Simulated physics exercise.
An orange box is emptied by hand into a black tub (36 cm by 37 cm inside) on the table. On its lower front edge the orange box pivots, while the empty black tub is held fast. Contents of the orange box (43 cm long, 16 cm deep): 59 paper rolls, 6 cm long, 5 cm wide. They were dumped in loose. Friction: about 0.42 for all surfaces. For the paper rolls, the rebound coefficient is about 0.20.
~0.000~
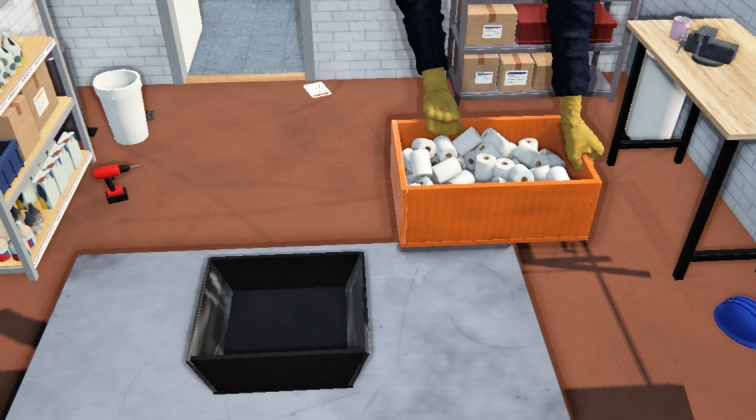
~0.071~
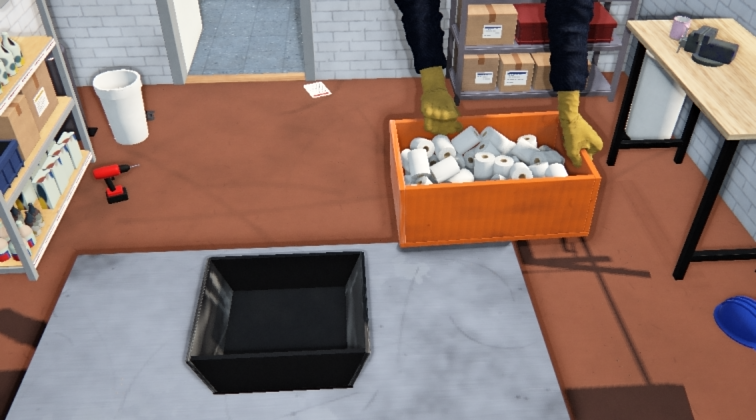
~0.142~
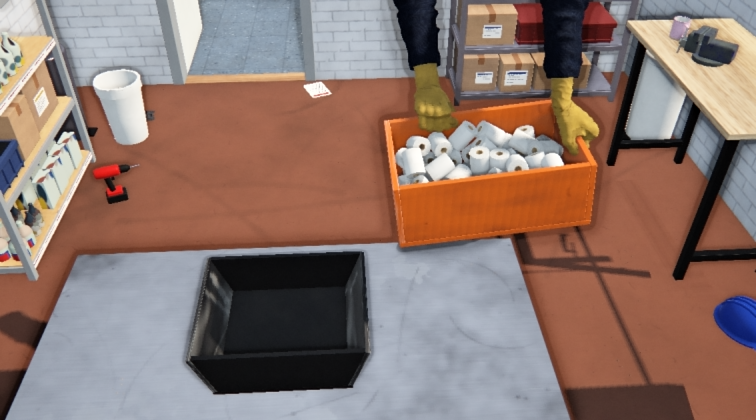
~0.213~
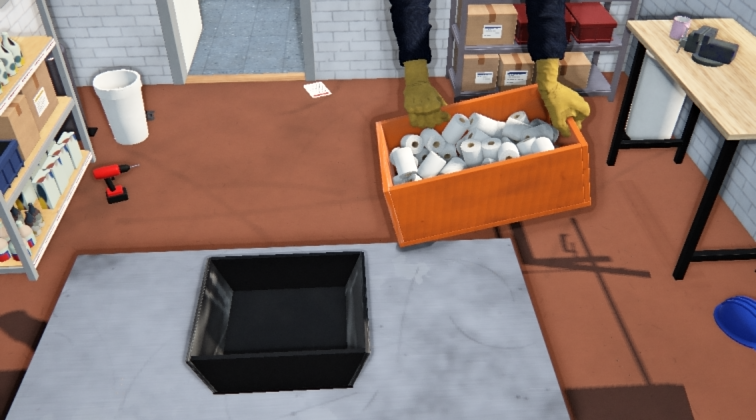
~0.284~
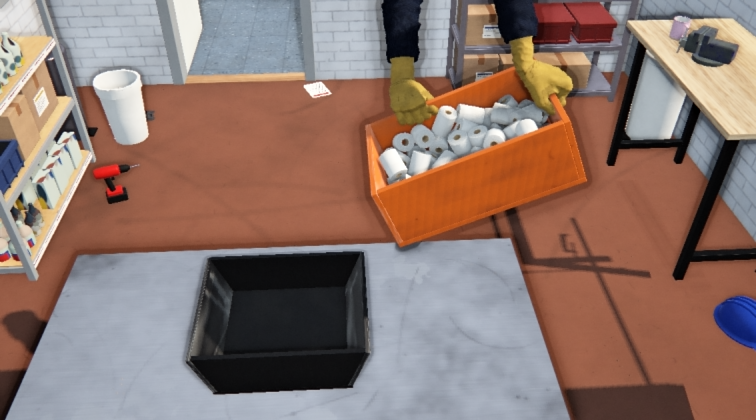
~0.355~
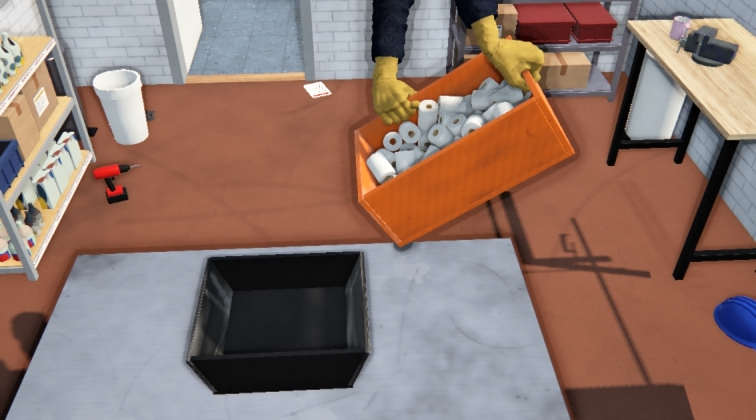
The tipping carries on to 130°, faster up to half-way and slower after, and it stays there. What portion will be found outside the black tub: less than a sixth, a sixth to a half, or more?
Missing the black tub and ending outside it: A minor share below a sixth of them.
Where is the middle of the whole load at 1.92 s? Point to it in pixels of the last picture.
Roughly at pixel (267, 330).
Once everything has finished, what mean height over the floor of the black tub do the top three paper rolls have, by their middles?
10 cm or thereabouts.
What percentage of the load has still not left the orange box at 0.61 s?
100 %.
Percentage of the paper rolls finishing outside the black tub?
It works out to roughly 5 percent.
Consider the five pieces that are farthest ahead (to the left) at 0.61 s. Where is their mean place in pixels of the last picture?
Mean place: Roughly (345, 155).
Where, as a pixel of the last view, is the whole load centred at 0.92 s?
I'd put the middle close to (282, 234) in the last view.
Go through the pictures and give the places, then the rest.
In the first frame (each is followed by its nearest rim corner in this view), orange box, (408, 187); black tub, (190, 358); 0° from level; none out.
In the second frame, orange box, (405, 187); 2° from level.
In the third frame, orange box, (399, 188); 6° from level.
In the fourth frame, orange box, (389, 189); 14° from level.
In the fifth frame, orange box, (377, 192); 23° from level.
In the sixth frame, orange box, (363, 197); black tub, (190, 358); 34° from level; none out.
After 0.61 s, tilt 80°; 59 still in the orange box.
After 0.92 s, tilt 124°; 18 still in the orange box, 6 in the black tub and 35 in the air.
After 1.36 s, tilt 130°; 55 in the black tub and 4 outside the black tub.
Final count (at 1.92 s), 55 in the black tub and 4 outside the black tub. Asked share, 4 of 59, 7 per cent.
